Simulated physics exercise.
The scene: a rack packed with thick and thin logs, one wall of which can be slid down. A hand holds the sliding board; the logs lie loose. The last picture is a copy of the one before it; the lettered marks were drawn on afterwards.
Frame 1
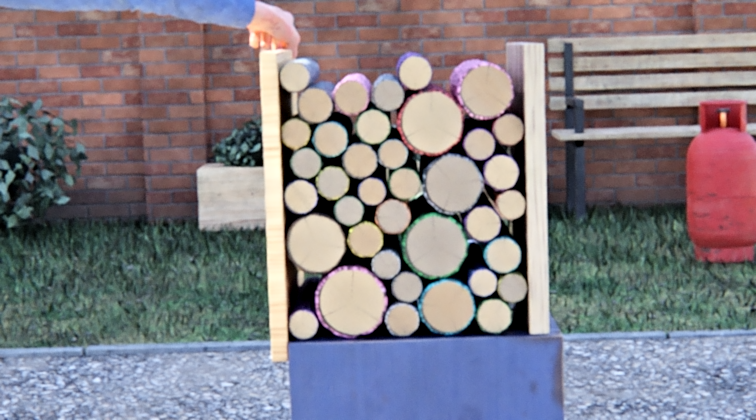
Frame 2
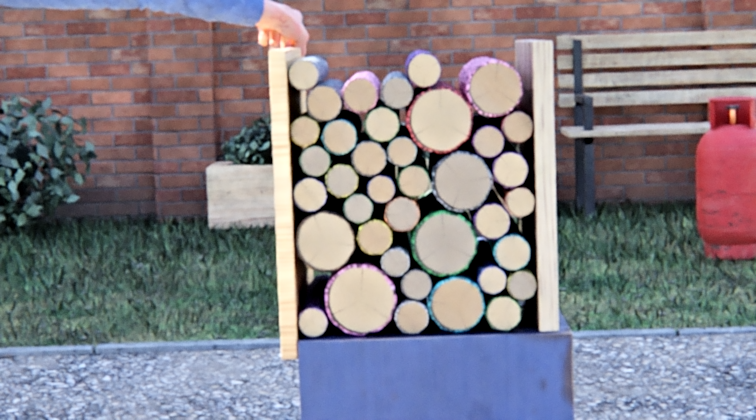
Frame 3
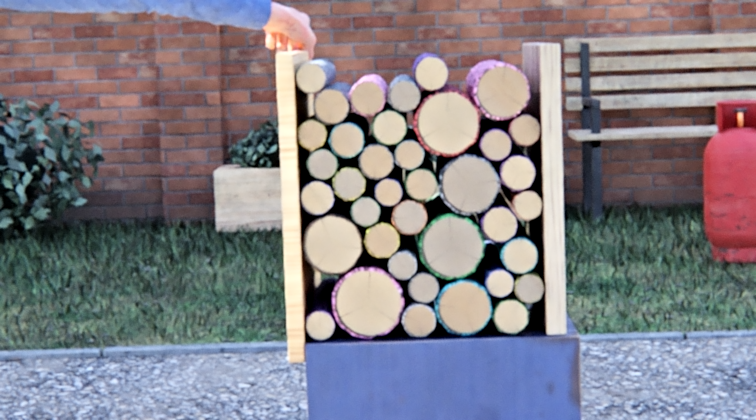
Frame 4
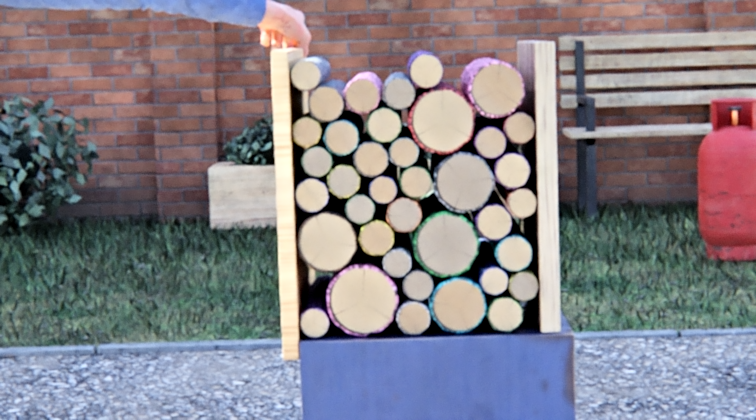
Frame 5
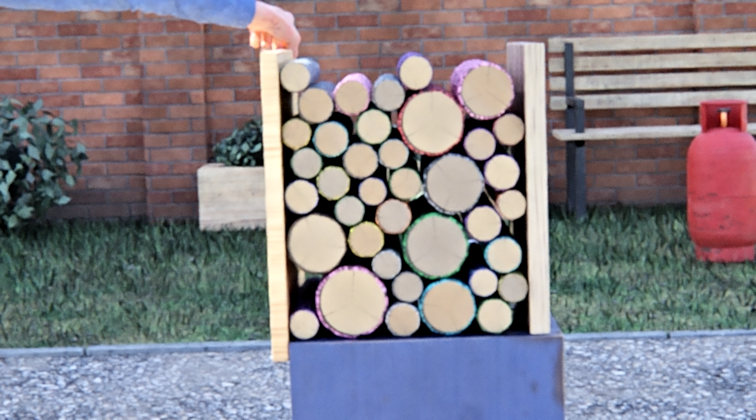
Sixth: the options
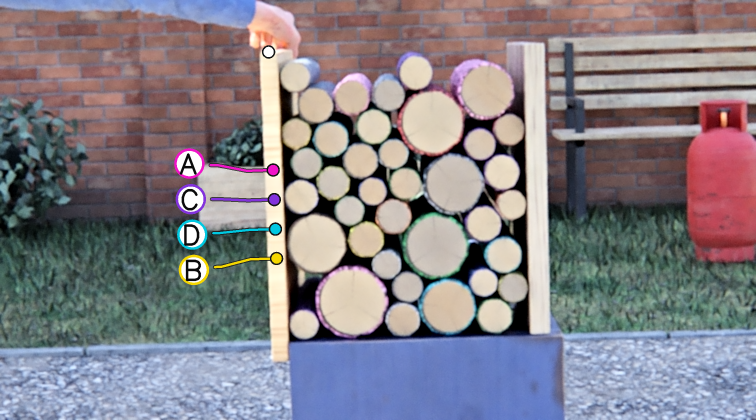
In a brick-walled garden, a hand holds a board beside stacked logs while the view shifts slightly.
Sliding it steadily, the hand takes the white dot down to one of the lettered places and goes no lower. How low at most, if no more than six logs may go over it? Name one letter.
At most to C.
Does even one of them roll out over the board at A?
Yes, at A.
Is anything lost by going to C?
Yes, at C.
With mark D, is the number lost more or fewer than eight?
It loses more than eight.
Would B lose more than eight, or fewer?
More than eight.
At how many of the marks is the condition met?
Two of the four.
On the marked copy, A at (273, 170); B at (277, 258); C at (275, 200); D at (276, 229); the white dot at (269, 52).
With C. Early on, top of the board (280, 122).
Further on, top of the board (283, 198).
At the end, top of the board (283, 199), six out over the board.
As for the rest, A three out over the board; B more than six out over the board; D more than six out over the board.
